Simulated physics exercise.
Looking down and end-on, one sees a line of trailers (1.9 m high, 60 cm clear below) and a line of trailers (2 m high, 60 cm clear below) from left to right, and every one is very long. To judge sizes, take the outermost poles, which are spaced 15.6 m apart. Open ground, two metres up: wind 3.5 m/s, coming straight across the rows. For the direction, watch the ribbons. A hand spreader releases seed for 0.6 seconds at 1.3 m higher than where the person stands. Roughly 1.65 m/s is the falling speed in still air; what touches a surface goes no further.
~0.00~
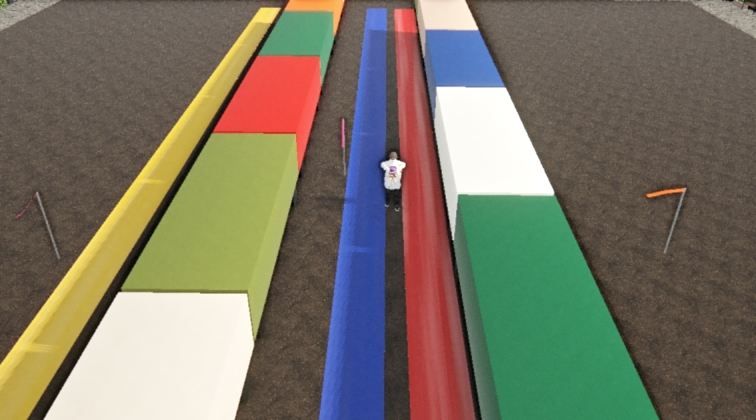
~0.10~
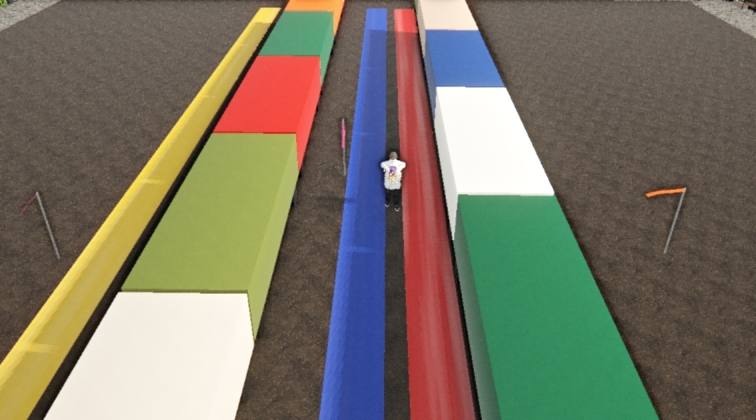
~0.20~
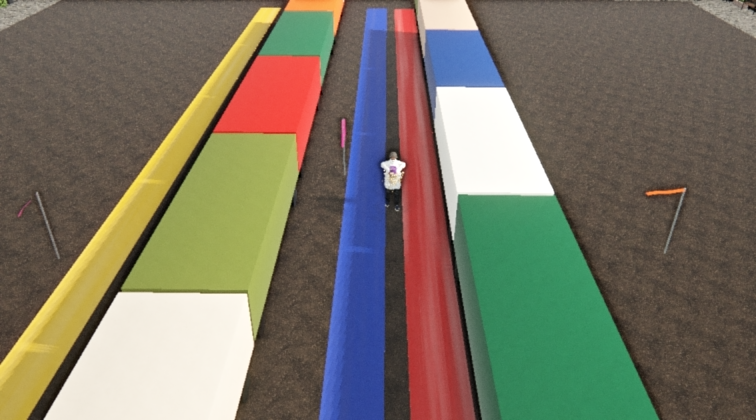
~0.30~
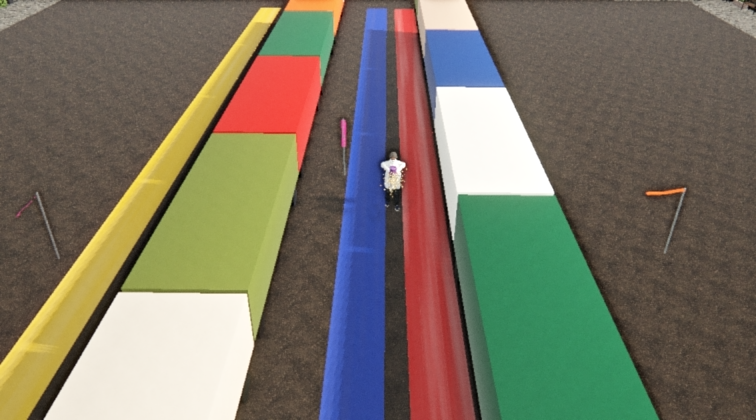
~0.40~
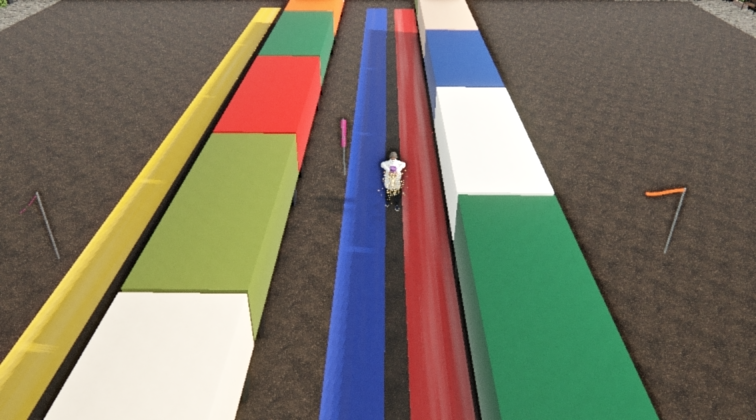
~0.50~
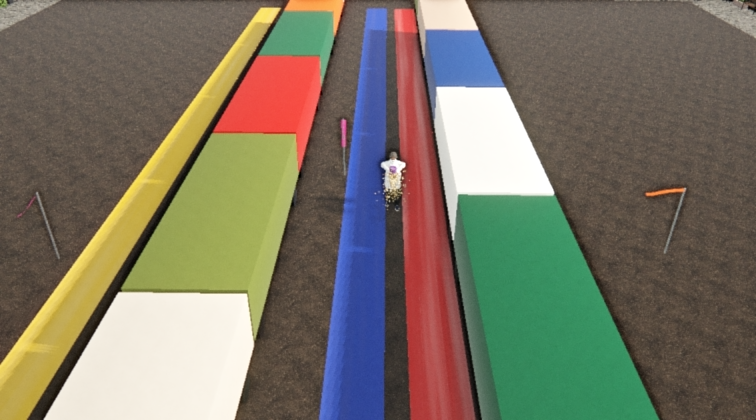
Dark, bare ground is seen from high above, looking down and end-on between two very long lines of trailers. Blocks of white, olive, red, green and orange run up the left and green, white, blue and cream up the right, with a yellow strip far left and blue and red strips centrally. Pale seed spreads around a white-topped person standing between the central strips, while the ribbons on the poles barely shift and the camera stays still.
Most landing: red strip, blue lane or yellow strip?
It is blue that catches most.
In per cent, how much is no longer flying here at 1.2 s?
It comes to around 35 per cent.
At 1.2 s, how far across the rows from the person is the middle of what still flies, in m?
Around 0.5 m.
After 1.2 s, 36 % is no longer flying here, and 0 % lies on the yellow strip, 34 % on the blue lane and 0 % on the red strip; the middle of what still flies is 0.4 m above the low ground, near (382, 205).
After 2.0 s, 97 % is no longer flying here, and 0 % lies on the yellow strip, 91 % on the blue lane and 0 % on the red strip.
After 3.5 s, 100 % is no longer flying here, and 0 % lies on the yellow strip, 92 % on the blue lane and 0 % on the red strip.
After 8.0 s, 100 % is no longer flying here, and 0 % lies on the yellow strip, 92 % on the blue lane and 0 % on the red strip.
After 45.0 s, 100 % is no longer flying here, and 0 % lies on the yellow strip, 92 % on the blue lane and 0 % on the red strip.
